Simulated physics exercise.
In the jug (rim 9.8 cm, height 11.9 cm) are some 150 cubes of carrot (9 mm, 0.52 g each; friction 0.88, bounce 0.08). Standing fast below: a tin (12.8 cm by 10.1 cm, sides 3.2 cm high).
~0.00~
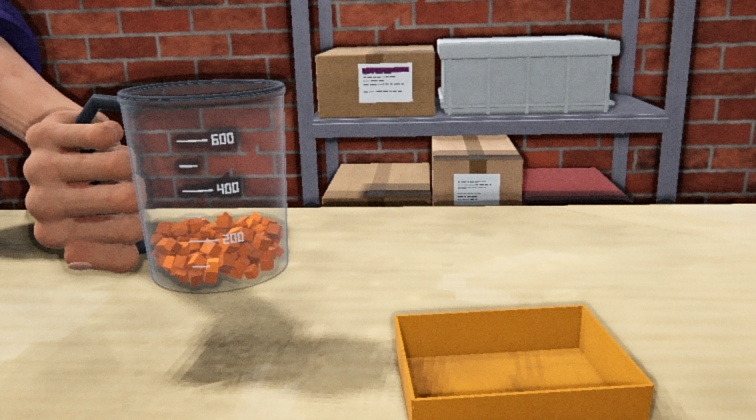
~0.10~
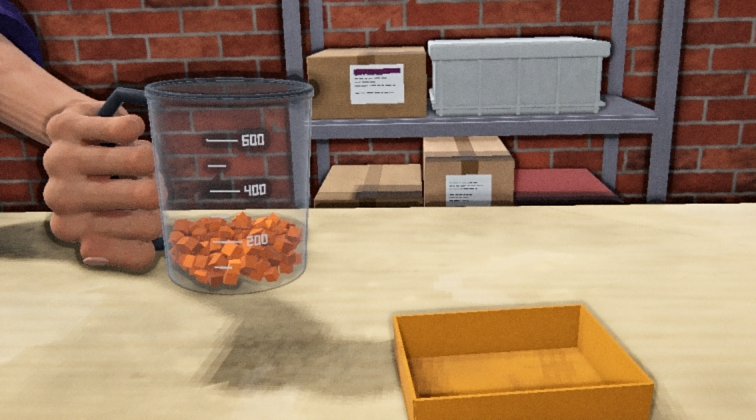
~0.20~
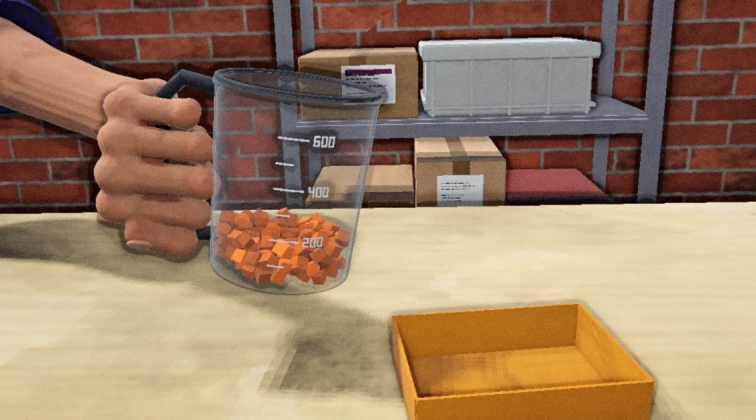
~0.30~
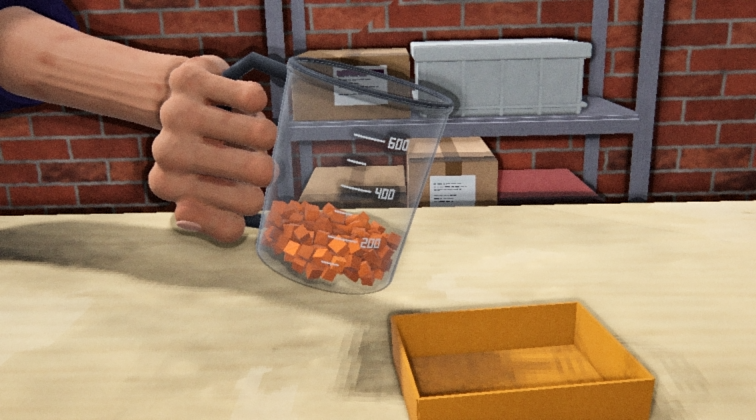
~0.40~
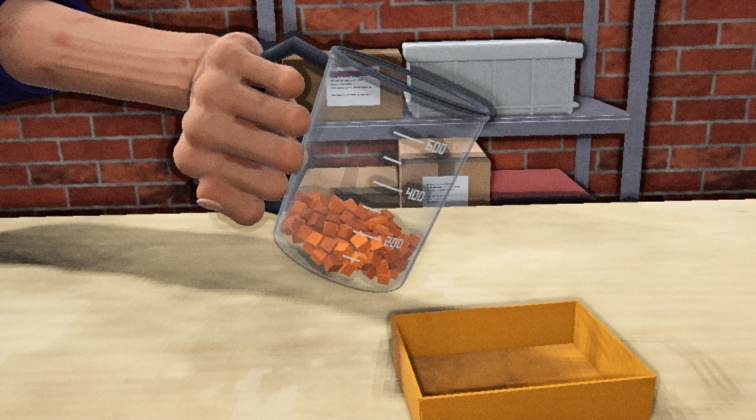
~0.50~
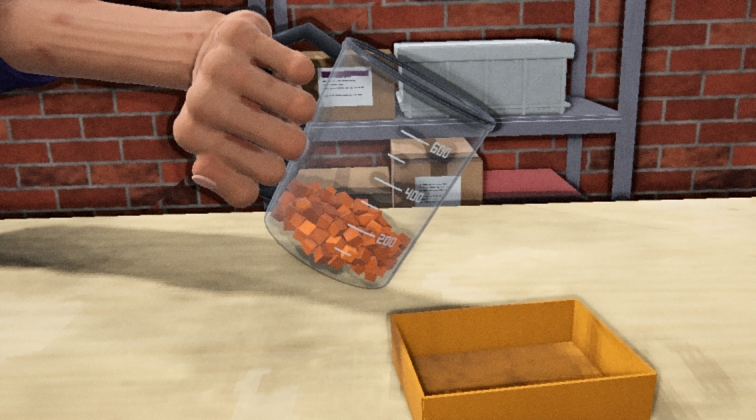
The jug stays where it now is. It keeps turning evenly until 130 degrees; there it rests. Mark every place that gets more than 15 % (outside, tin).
Outside no, tin yes.
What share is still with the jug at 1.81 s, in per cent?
About 85 per cent.
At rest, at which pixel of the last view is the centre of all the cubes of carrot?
At about (530, 365).
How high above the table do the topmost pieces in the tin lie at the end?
Roughly 3.0 cm.
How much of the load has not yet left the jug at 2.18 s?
Some 5 per cent of the load.
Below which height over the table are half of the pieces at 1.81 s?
Roughly 14 cm.
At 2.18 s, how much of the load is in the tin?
Near 95 per cent so far.
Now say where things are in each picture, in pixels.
In the first frame, jug at (207, 130); tilt 0 degrees; moved 0.0 cm; lip at (278, 88); top of the load at (245, 224); tin at (509, 346).
In the second frame, jug at (233, 130); tilt 3 degrees; moved 1.8 cm; lip at (308, 91); top of the load at (205, 224).
In the third frame, jug at (295, 129); tilt 10 degrees; moved 5.7 cm; low side right; lip at (378, 97); top of the load at (262, 220).
In the fourth frame, jug at (361, 125); tilt 17 degrees; moved 9.5 cm; low side right; lip at (450, 104); top of the load at (284, 211).
In the fifth frame, jug at (395, 120); tilt 23 degrees; moved 11.3 cm; low side right; lip at (486, 112); top of the load at (315, 202).
In the sixth frame, jug at (401, 117); tilt 30 degrees; moved 11.3 cm; low side right; lip at (491, 121); top of the load at (330, 193); tin at (510, 341). It turns about 70 degrees a second.
After 1.01 s, tilt 65 degrees; jug 100 %; middle of all pieces near (317, 188).
Then, at 1.43 s, tilt 93 degrees; jug 100 %; middle of all pieces near (331, 168).
Then, at 1.81 s, tilt 119 degrees; tin 10 %, jug 85 %, in the air 5 %; middle of all pieces near (392, 194).
Then, at 2.18 s, tilt 130 degrees; outside 5 %, tin 95 %, jug 5 %; middle of all pieces near (520, 344).
At rest (3.1 s), outside 5 %, tin 95 %, jug 0 %.
